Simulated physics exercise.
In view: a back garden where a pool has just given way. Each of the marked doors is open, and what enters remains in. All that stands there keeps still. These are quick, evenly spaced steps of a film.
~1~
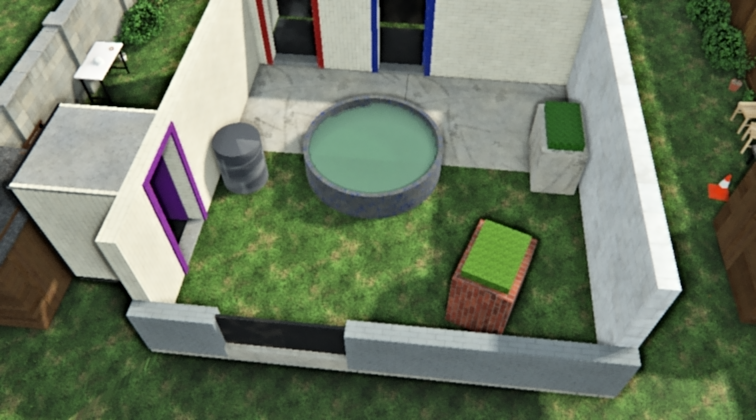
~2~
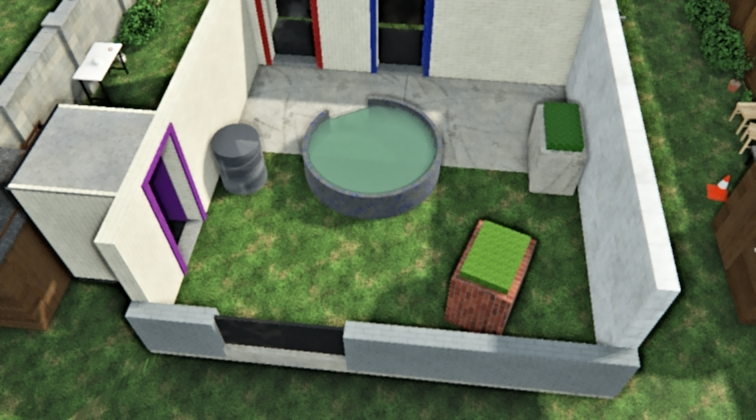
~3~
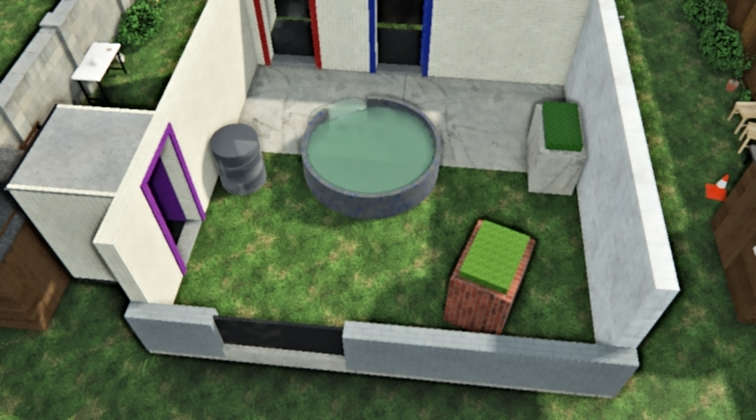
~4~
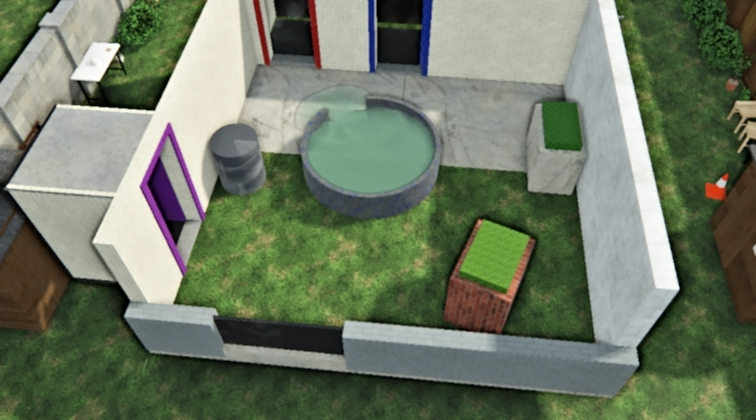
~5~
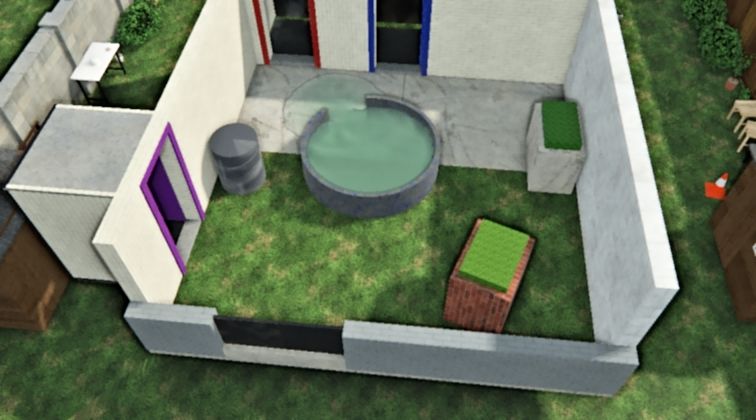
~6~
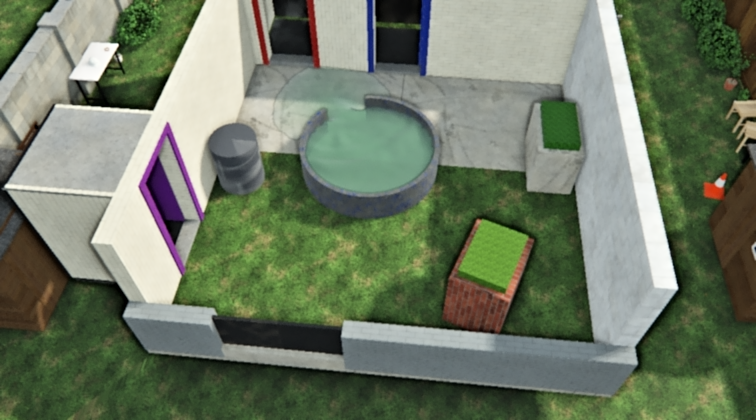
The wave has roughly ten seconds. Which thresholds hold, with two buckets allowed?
At the end, the blue door will be overrun; the red door will be overrun; the purple door will keep it to two buckets.
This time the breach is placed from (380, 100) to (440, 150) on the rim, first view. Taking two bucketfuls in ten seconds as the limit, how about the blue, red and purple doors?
Blue door: Beyond the mark; red door: Short of the mark; purple door: Short of the mark.
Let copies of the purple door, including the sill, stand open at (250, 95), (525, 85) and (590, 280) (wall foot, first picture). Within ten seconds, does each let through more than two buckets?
Doors one to three: Beats it / does not reach it / does not reach it.
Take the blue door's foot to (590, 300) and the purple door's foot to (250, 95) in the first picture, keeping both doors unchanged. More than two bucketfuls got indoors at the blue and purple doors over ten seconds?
As it turns out, the blue door keeps clear but the purple door spills past.
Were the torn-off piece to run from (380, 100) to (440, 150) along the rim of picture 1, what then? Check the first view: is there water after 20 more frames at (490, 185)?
Answer: Awash.
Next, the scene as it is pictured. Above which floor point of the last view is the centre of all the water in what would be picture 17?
Around pixel (349, 138) of the last picture.
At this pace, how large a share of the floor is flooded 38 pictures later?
About 50 in a hundred.
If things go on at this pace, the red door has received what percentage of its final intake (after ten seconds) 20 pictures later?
I make it 50 per cent.
A moment on, water covers 15 % of the floor; the blue door wet at the sill, nothing in, the red door under two buckets in, the purple door not reached.
Next, water covers 20 % of the floor; the blue door under two buckets in, the red door over two buckets in, the purple door not reached.
Then, water covers 30 % of the floor; the blue door under two buckets in, the red door far over two buckets in, the purple door not reached.
Later, water covers 50 % of the floor; the blue door over two buckets in, the red door far over two buckets in, the purple door wet at the sill, nothing in.
In the end, water covers 75 % of the floor; the blue door over two buckets in, the red door far over two buckets in, the purple door wet at the sill, nothing in.
